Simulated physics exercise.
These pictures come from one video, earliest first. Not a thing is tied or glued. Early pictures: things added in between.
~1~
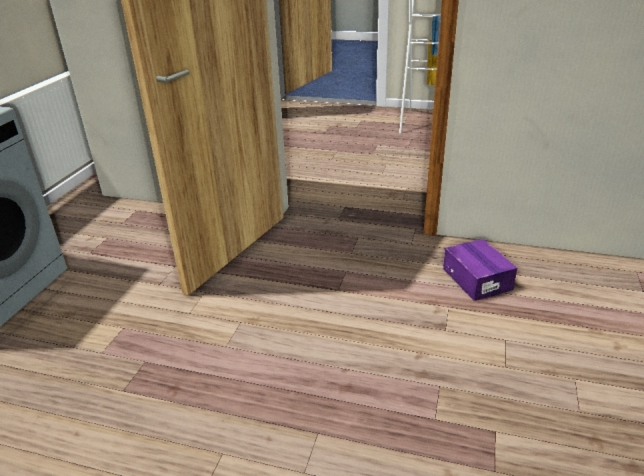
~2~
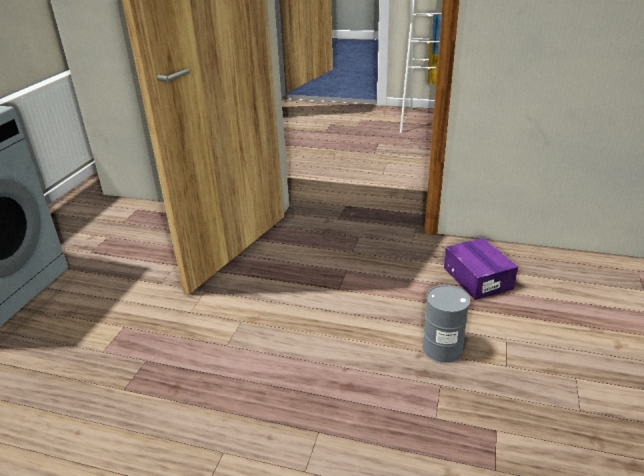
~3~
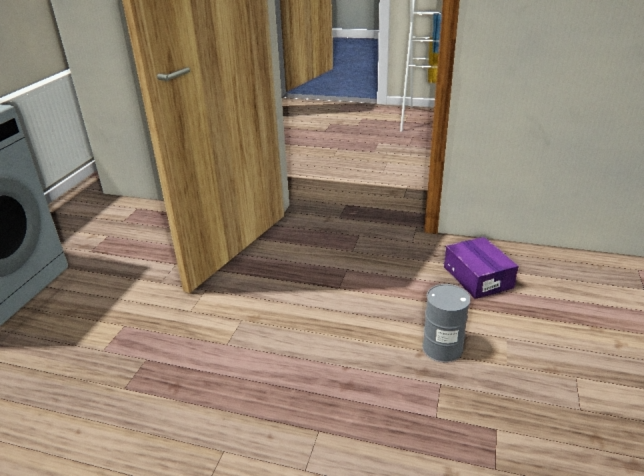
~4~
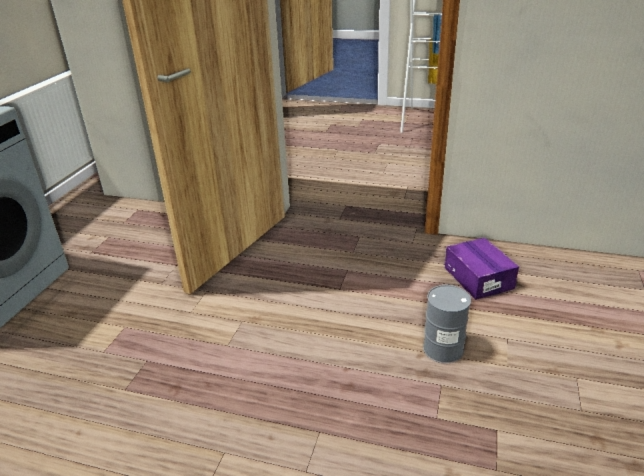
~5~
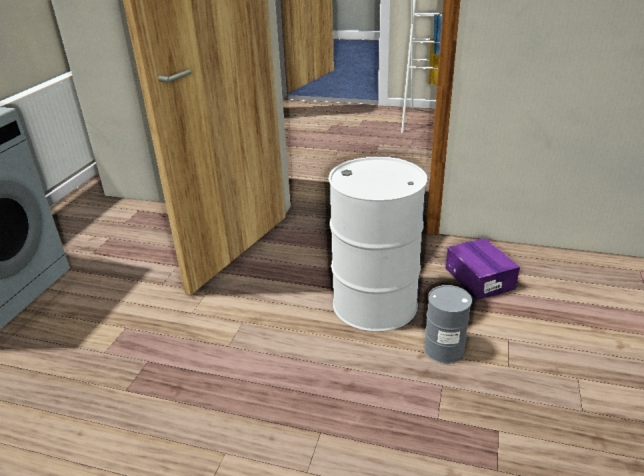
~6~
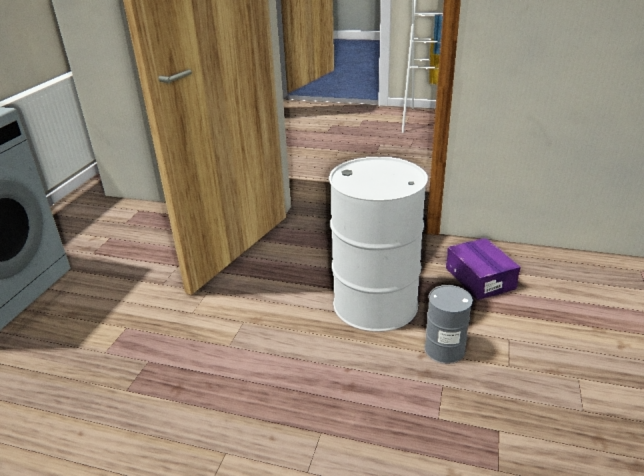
A wide-open wooden door stands left of centre in a room with pale and reddish plank flooring, seen from a raised, steady viewpoint, with a grey washing machine at the left edge. A purple parcel lies on the right near the wall, and a white ladder stands beyond the doorway. A grey canister appears before the parcel, then a large white drum appears left of it, while everything else stays still.
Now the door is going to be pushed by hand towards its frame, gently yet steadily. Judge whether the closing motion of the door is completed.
Judgement: The motion is cut short.
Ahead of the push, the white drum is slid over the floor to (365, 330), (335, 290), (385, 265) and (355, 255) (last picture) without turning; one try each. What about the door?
On the first go it makes it all the way, then it doesn't make it all the way, then it doesn't make it all the way, and last it doesn't make it all the way.
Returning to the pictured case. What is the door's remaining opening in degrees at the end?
Close to 55 degrees, I'd say.
Then, 0.40 s past the last view, door 95° open.
Then, 0.70 s past the last view, door 79° open.
Then, 0.90 s past the last view, door 66° open.
Then, 1.00 s past the last view, door 59° open.
Finally, door 55° open; all 3 still in place. Final places as the last picture's camera would see them, white drum near (378, 245).
